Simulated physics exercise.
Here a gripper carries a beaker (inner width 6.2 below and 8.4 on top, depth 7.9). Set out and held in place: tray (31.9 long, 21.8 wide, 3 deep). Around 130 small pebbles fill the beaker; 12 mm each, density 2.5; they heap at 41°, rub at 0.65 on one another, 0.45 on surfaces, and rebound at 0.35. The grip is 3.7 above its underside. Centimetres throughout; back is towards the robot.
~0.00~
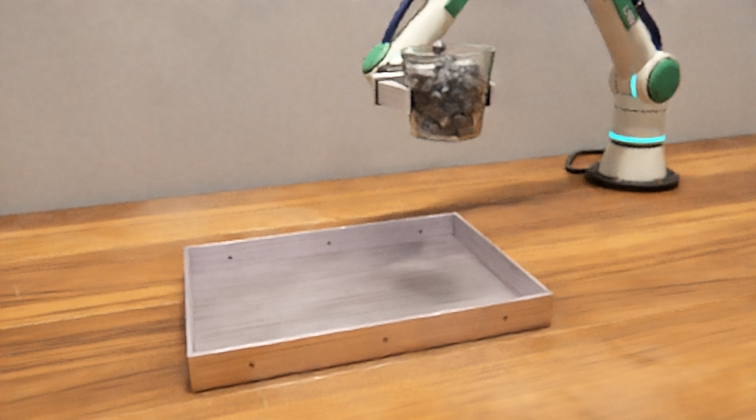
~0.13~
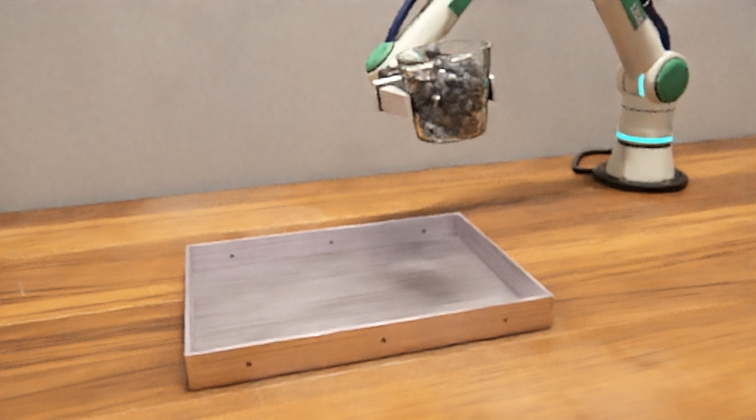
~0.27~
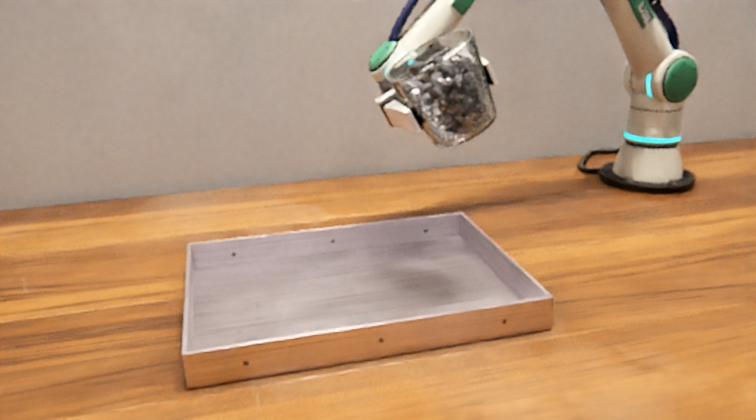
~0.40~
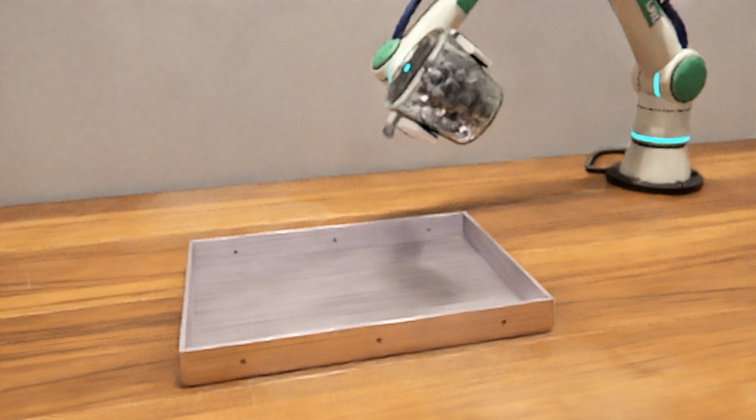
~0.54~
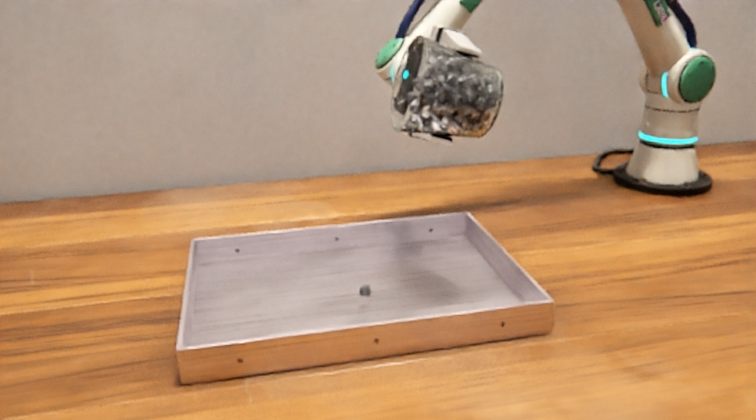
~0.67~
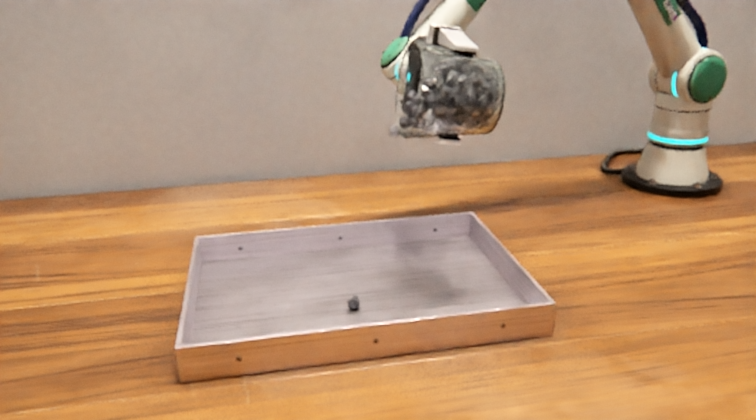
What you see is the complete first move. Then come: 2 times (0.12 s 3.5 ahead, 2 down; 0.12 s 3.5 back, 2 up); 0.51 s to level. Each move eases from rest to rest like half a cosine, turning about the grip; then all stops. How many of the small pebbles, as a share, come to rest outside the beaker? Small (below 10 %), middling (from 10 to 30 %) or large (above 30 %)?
Outside the beaker the share is large, above 30 %.
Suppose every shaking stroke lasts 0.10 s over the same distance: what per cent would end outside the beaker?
Then about 60 per cent.
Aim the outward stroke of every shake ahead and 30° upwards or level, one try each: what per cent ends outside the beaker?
About 90 and 80 per cent.
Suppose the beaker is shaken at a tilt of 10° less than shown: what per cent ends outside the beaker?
About 20 per cent.
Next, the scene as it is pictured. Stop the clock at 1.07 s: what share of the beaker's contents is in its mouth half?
Some 60 per cent.
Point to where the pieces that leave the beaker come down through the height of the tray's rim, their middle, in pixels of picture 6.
Around (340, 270).
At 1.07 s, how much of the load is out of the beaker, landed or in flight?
About 35 per cent by then.
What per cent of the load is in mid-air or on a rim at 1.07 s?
Roughly 2 per cent.
After 1.07 s, tilted 81° forward, highest piece 19 above the table; 89 in the beaker, 41 in the tray, 3 in flight or on a rim.
After 1.46 s, tilted 27° forward, highest piece 23 above the table; 68 in the beaker, 64 in the tray, 1 in flight or on a rim.
After 1.86 s, level, highest piece 23 above the table; 68 in the beaker, 65 in the tray.
After 2.91 s, level, highest piece 23 above the table; 68 in the beaker, 65 in the tray.
In the end, 68 in the beaker, 65 in the tray. That is 49 % outside the beaker.
